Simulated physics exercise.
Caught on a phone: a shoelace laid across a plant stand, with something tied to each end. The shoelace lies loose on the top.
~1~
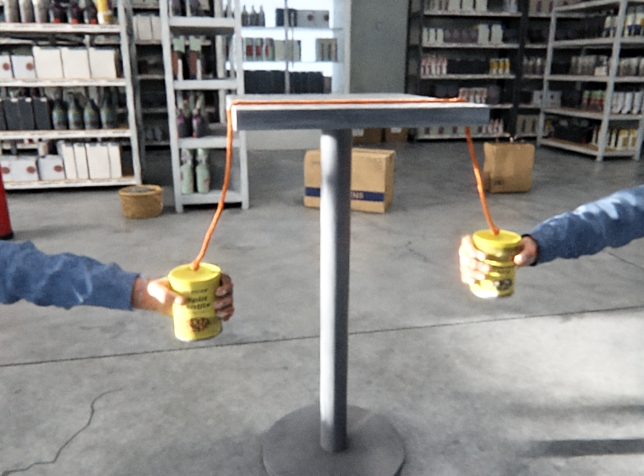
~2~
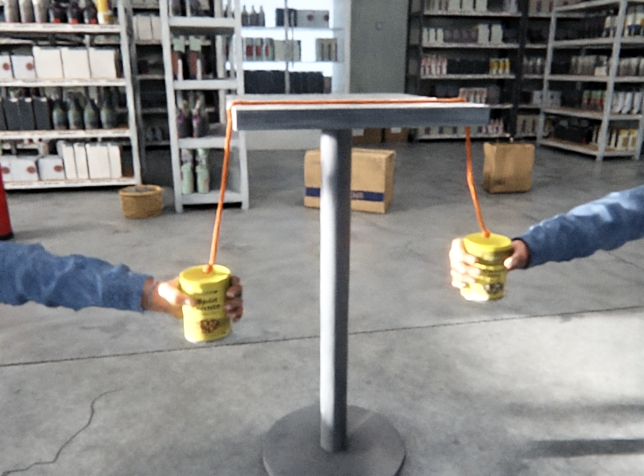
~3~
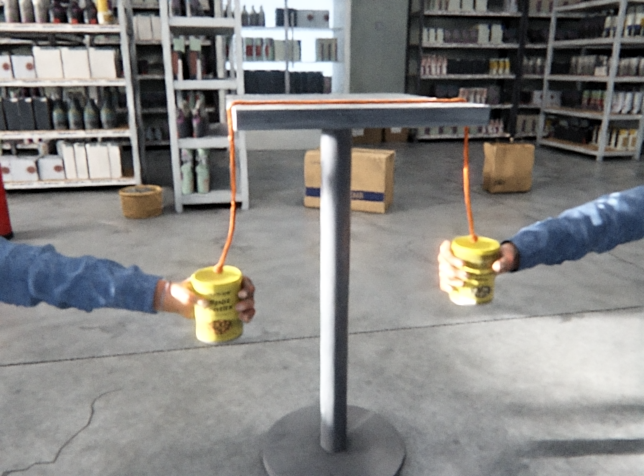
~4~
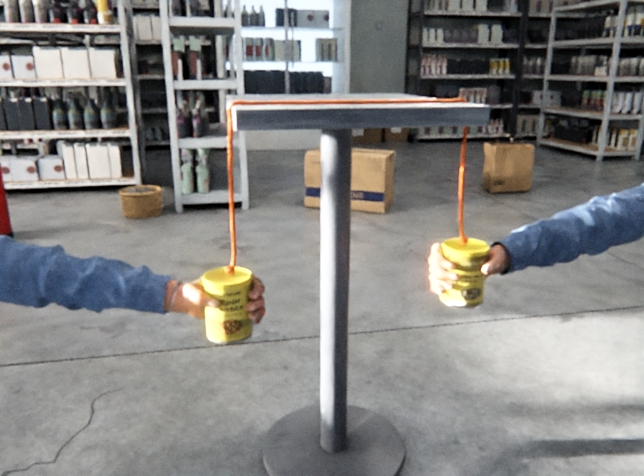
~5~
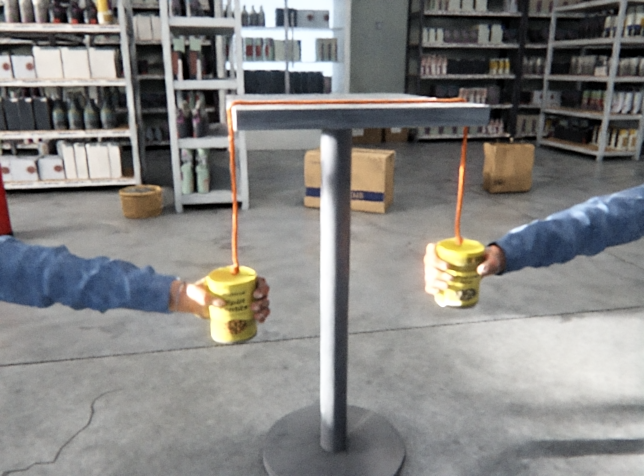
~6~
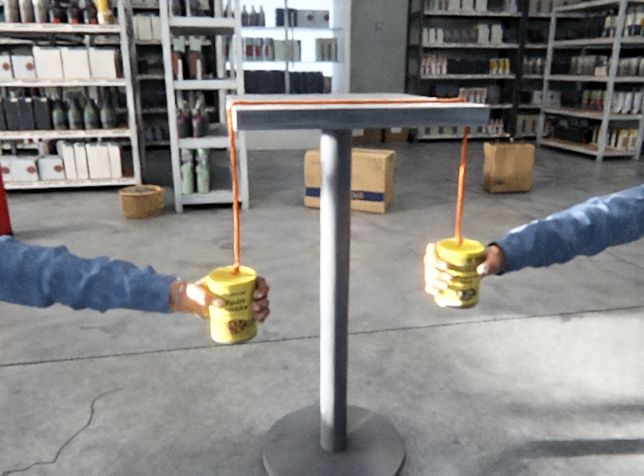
To begin with, two hands hold yellow tins out to either side of a stand, joined by an orange shoelace laid loosely across its top. The hands move the tins slightly inward, toward the central post, until the lace ends hang nearly straight. Then both hands stay almost still, still gripping the tins.
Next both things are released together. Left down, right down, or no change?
In the end the shoelace stays as it is.
Then, 0.22 s after the last picture, left tin hanging as before near (236, 307); right tin hanging as before near (457, 275).
Then, 0.88 s after the last picture, left tin hanging as before near (240, 307); right tin hanging as before near (455, 275).
At rest, left tin hanging as before near (245, 306); right tin hanging as before near (453, 276). The shoelace hangs still.
